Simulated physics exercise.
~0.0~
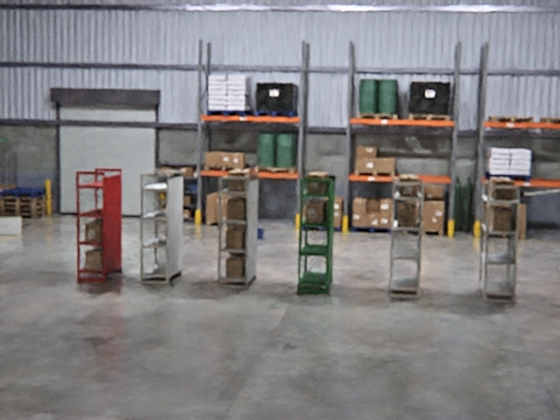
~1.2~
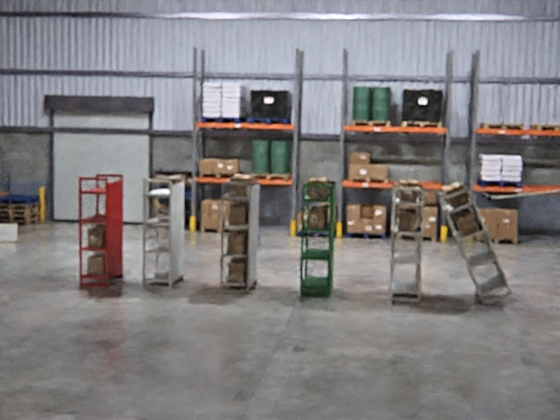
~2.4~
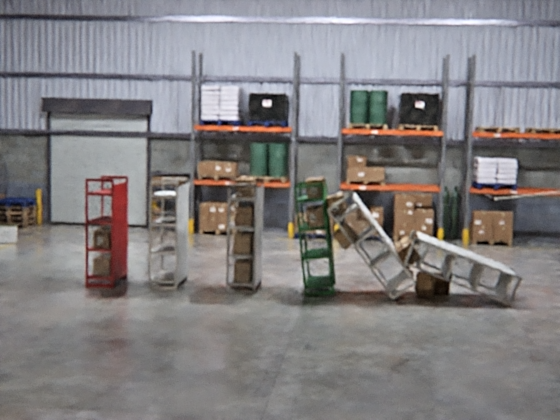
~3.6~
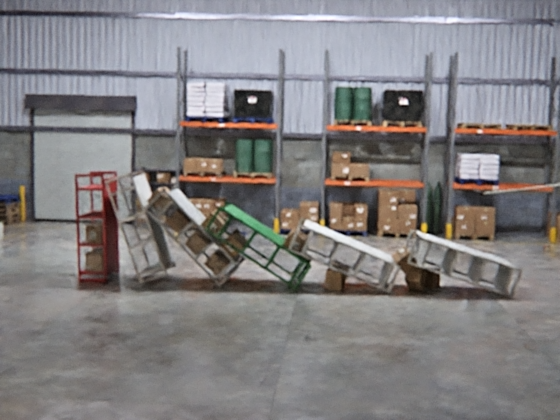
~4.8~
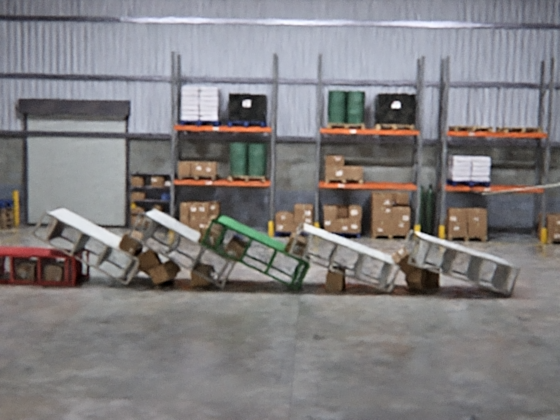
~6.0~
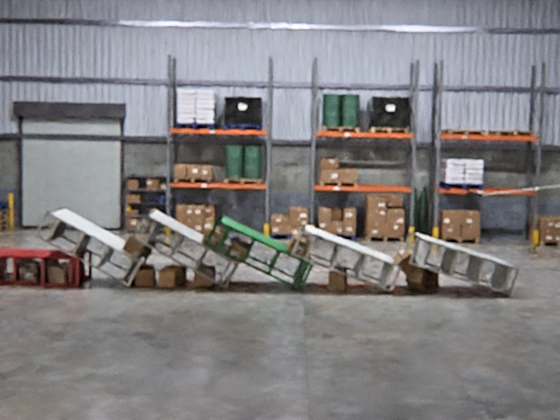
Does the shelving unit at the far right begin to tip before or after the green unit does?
It begins to tip before the green unit. The far right unit is already leaning while the green one still stands upright, and the green one goes over later as the fall travels left.
